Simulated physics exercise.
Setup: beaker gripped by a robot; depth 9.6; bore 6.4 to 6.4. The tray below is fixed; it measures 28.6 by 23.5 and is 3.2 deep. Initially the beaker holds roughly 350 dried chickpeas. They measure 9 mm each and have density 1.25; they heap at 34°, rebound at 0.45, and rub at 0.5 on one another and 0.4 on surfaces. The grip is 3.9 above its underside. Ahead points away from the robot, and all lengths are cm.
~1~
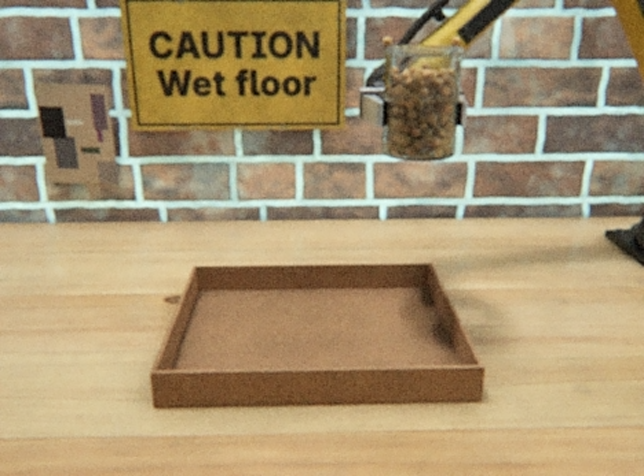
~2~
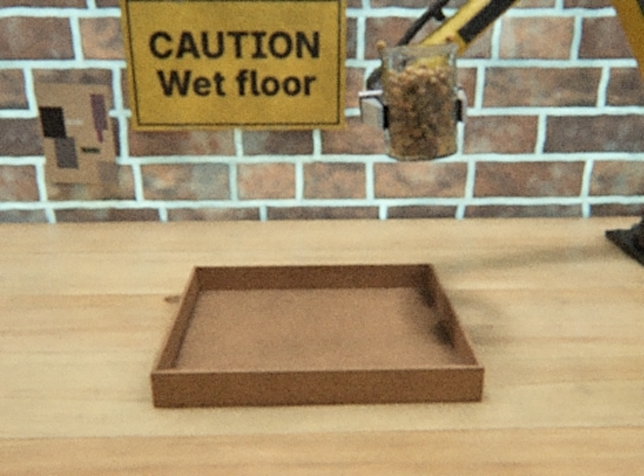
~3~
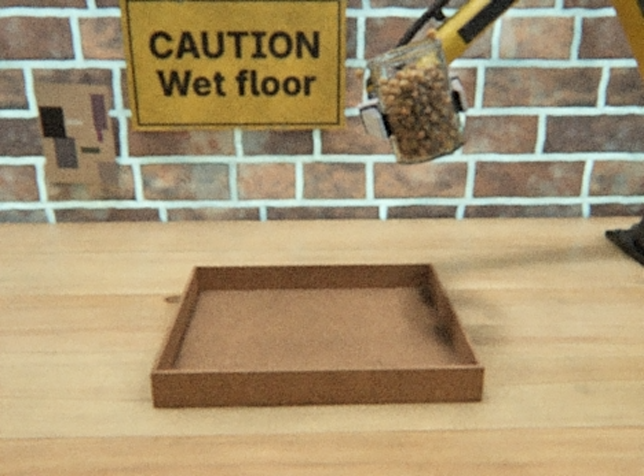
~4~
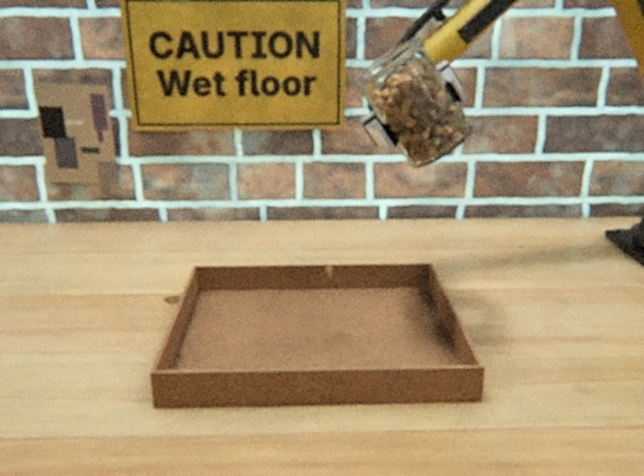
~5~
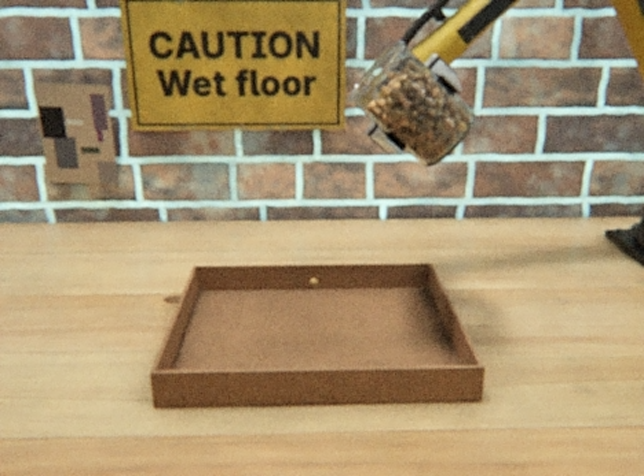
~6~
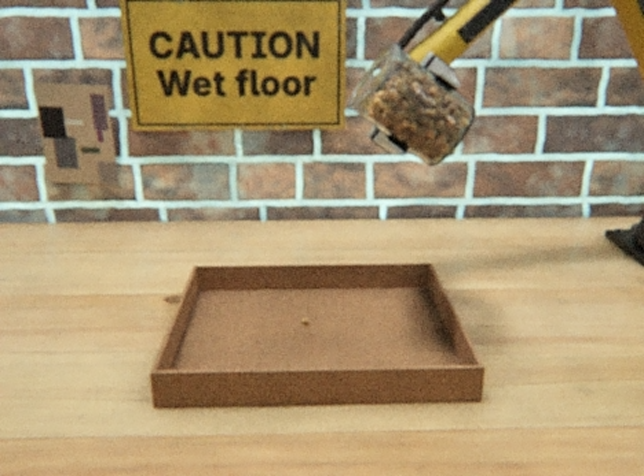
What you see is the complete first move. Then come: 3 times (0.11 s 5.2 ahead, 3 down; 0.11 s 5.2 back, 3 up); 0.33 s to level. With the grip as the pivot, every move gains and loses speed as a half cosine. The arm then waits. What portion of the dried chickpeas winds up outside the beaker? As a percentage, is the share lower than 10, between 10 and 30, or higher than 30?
The share is between 10 and 30 per cent.
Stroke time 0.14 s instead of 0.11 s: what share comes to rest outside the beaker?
Then roughly 5 percent.
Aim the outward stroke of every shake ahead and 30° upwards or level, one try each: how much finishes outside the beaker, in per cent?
Result: Approx. 70 % and 40 %, one try each.
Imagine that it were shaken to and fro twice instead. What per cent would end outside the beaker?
In that case it would be near 15 percent.
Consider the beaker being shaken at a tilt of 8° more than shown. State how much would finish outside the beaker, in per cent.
Estimate: Close to 25 per cent.
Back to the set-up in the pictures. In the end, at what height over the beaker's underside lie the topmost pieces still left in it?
Height at rest: About 8.0 centimetres.
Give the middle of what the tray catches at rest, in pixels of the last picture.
It lands close to (275, 334).
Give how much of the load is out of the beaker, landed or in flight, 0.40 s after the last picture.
Roughly 10 percent is out.
Then, 0.40 s later, tilted 54° forward, highest piece 26 above the table; 312 in the beaker, 17 in the tray, 2 on the table or floor, 16 in flight or on a rim.
Then, 0.79 s later, tilted 35° forward, highest piece 27 above the table; 289 in the beaker, 32 in the tray, 10 on the table or floor, 16 in flight or on a rim.
Then, 1.19 s later, level, highest piece 28 above the table; 289 in the beaker, 45 in the tray, 13 on the table or floor.
Then, 2.24 s later, level, highest piece 28 above the table; 289 in the beaker, 45 in the tray, 13 on the table or floor.
At rest, 289 in the beaker, 45 in the tray, 13 on the table or floor. That is 17 % outside the beaker.
